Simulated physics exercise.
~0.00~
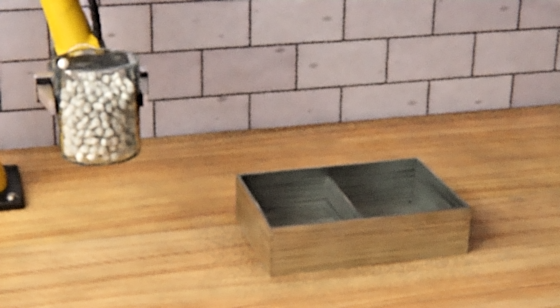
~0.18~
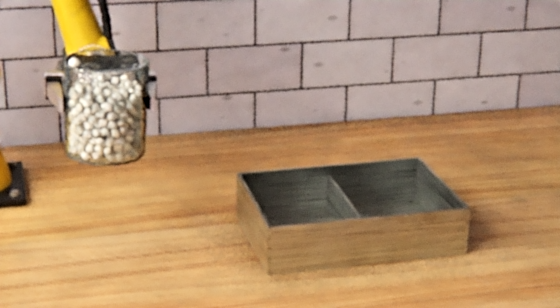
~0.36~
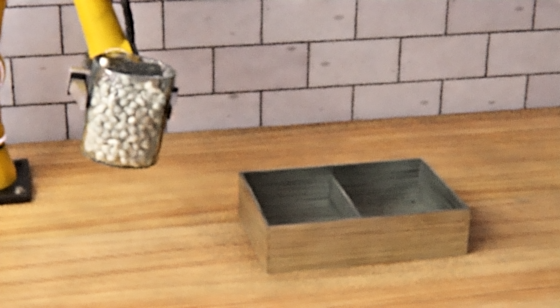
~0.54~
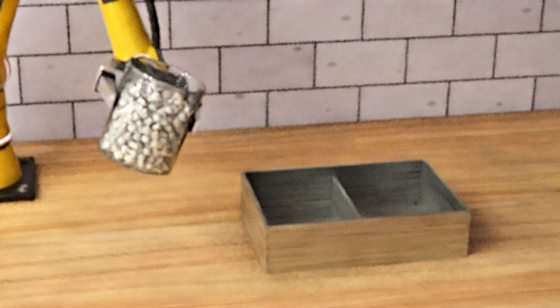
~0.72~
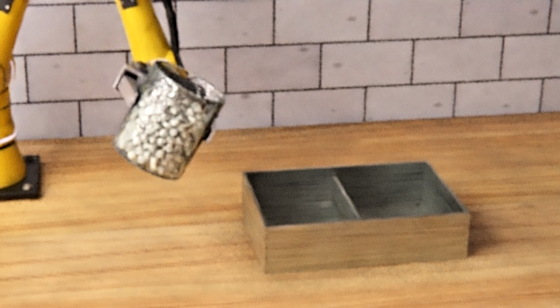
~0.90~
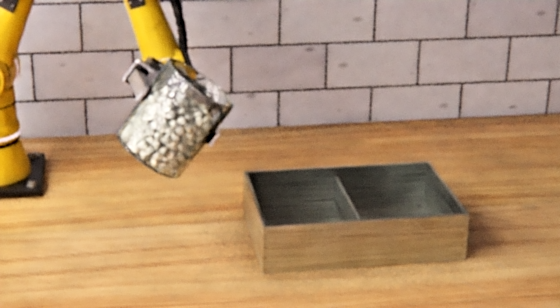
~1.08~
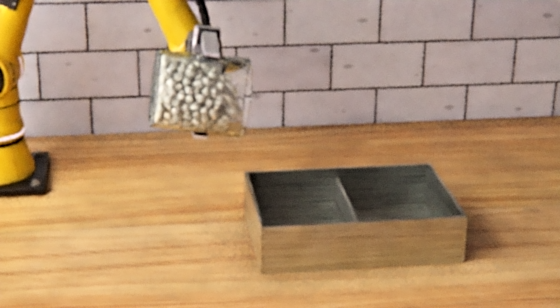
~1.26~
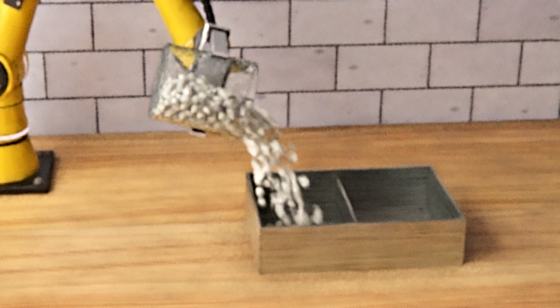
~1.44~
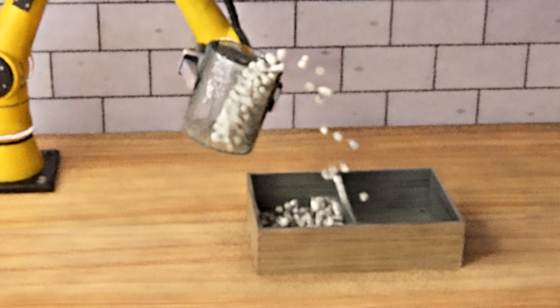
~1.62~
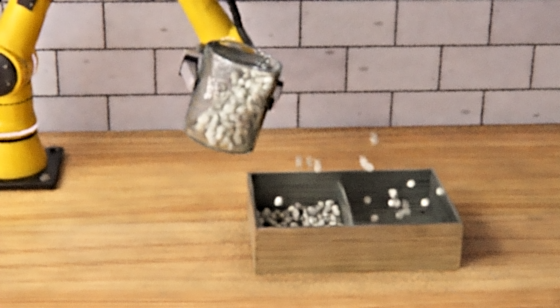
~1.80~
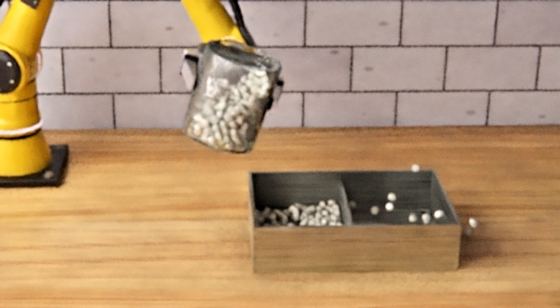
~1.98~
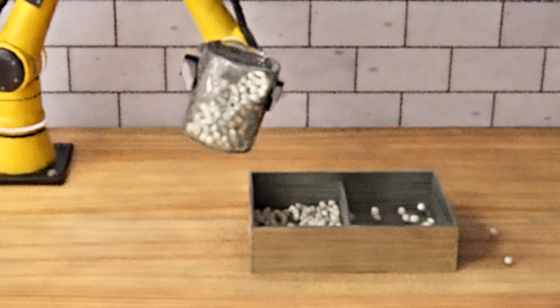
On a wooden table, a yellow robot arm pours white beads into a divided box, spilling a couple.
